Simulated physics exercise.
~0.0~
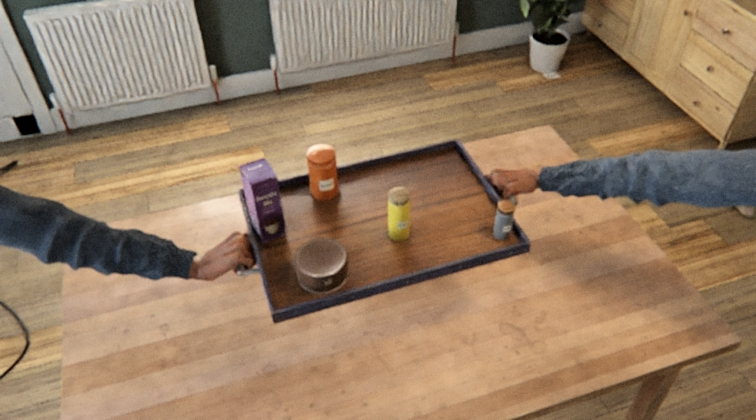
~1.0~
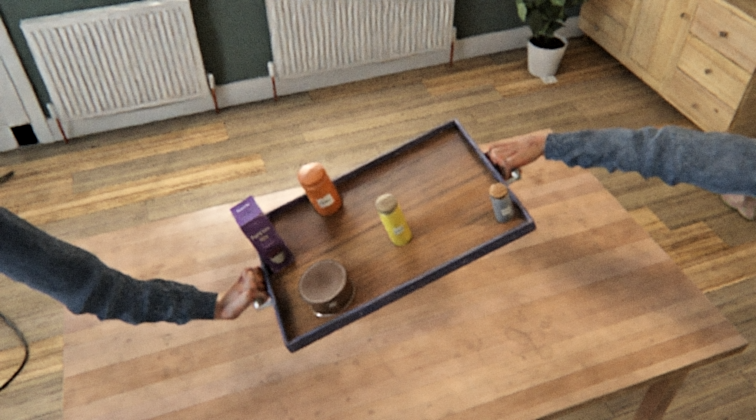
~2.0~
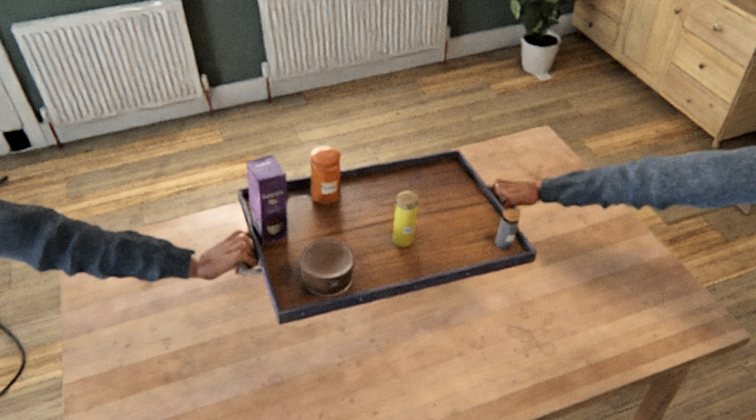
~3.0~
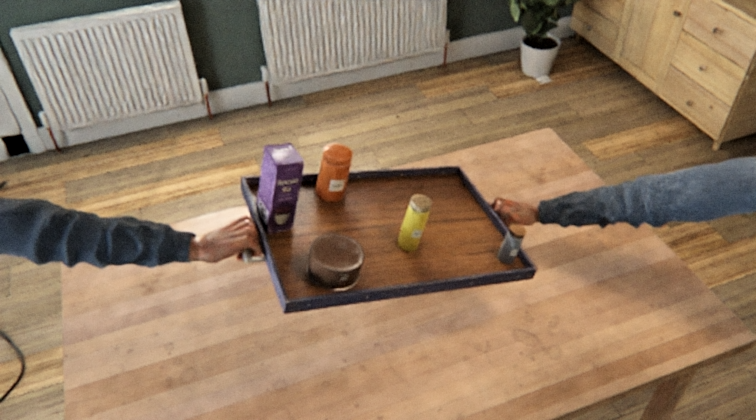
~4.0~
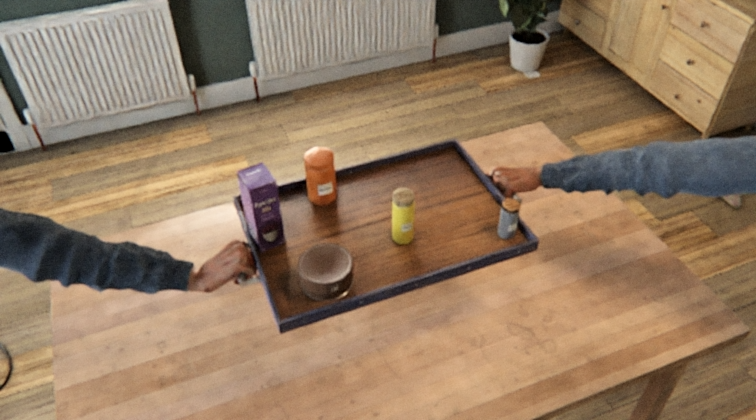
On a wooden table, two hands tilting a tray of five containers left, then right, then levelling it, everything still in place.
